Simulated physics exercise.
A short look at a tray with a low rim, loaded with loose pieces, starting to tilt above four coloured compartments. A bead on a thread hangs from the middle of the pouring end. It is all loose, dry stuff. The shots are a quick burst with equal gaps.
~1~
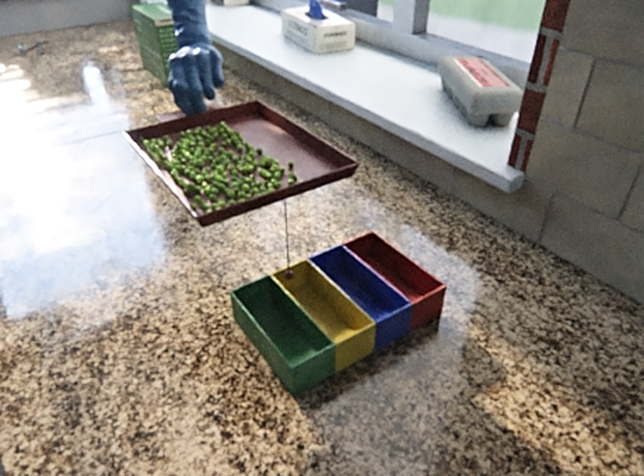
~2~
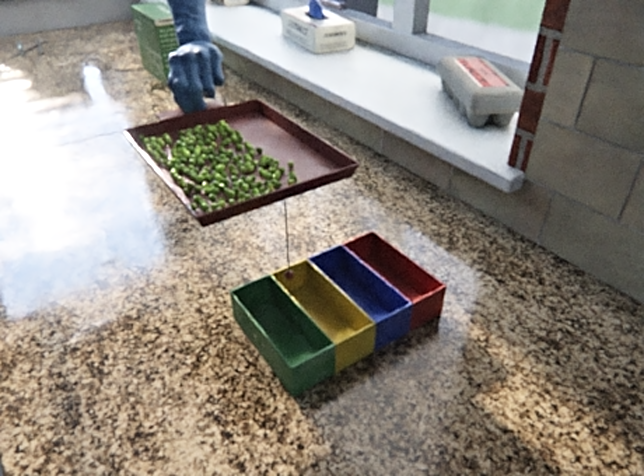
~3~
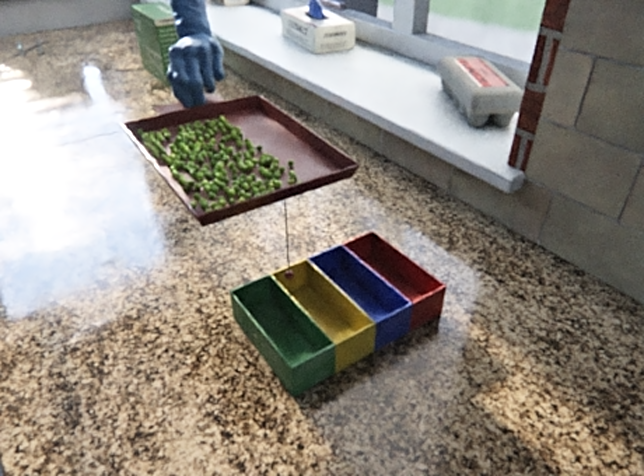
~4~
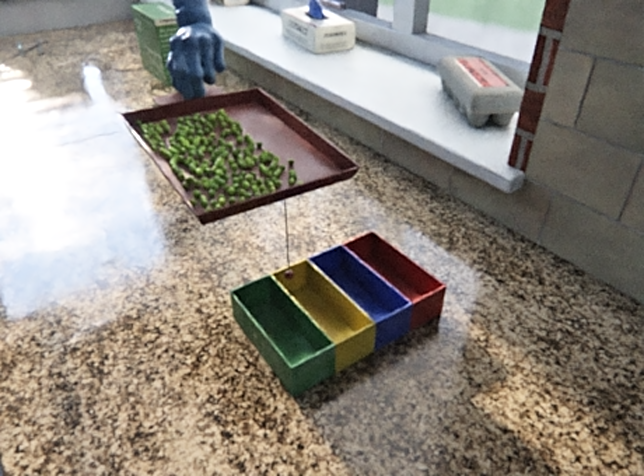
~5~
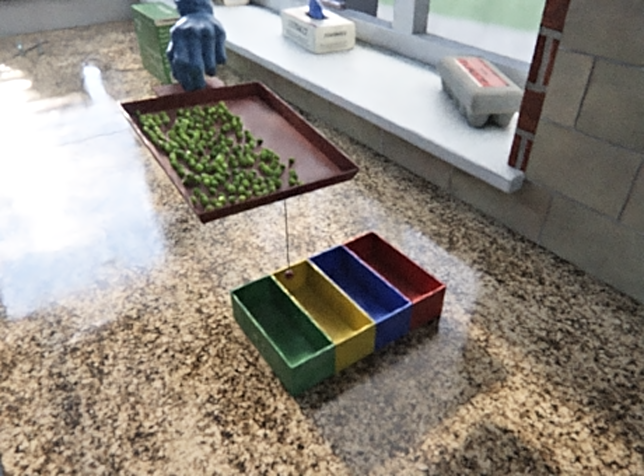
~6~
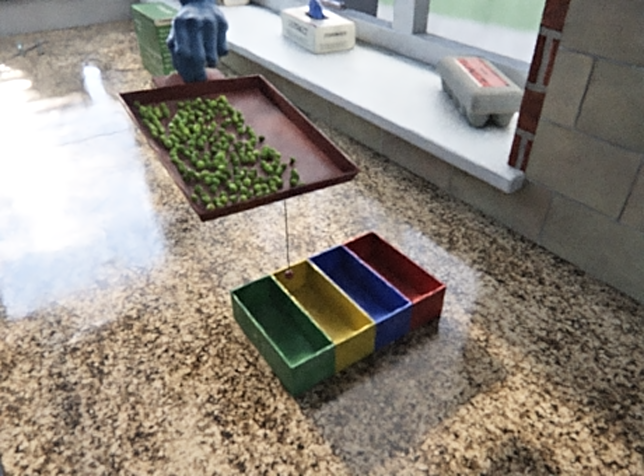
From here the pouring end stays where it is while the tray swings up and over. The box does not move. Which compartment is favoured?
Most goes to the blue cell.
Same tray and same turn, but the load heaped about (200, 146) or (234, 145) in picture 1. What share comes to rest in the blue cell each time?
About 60 and 70 per cent.
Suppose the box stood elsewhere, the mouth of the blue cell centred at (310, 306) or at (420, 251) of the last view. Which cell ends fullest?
In turn: The red cell; the green cell.
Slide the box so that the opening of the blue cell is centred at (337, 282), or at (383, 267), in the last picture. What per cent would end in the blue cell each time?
The first gives 40 %, the second 40 %.
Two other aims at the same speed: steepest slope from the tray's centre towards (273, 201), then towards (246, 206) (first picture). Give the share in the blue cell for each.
In turn 0 and 0 in a hundred.
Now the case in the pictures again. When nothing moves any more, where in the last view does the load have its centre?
Roughly at (353, 303).
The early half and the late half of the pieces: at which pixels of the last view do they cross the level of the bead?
At about (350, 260), then at (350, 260).
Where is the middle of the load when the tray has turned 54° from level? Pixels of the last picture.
Around (297, 171).
Shortly afterwards, tray tipped steeply; all but a few on the tray; only a few in the blue cell; only a few falling or outside the box.
Next, tray tipped right over; near a quarter on the tray; near a third in the blue cell; near a quarter in the yellow cell; a little in the red cell; only a few in the green cell; near a quarter falling or outside the box.
Some moments later, tray tipped past a quarter turn; near half in the blue cell; near a quarter in the yellow cell; near a quarter in the red cell; only a few in the green cell.
In the end, tray tipped past a quarter turn; near half in the blue cell; near a quarter in the yellow cell; near a quarter in the red cell; only a few in the green cell.
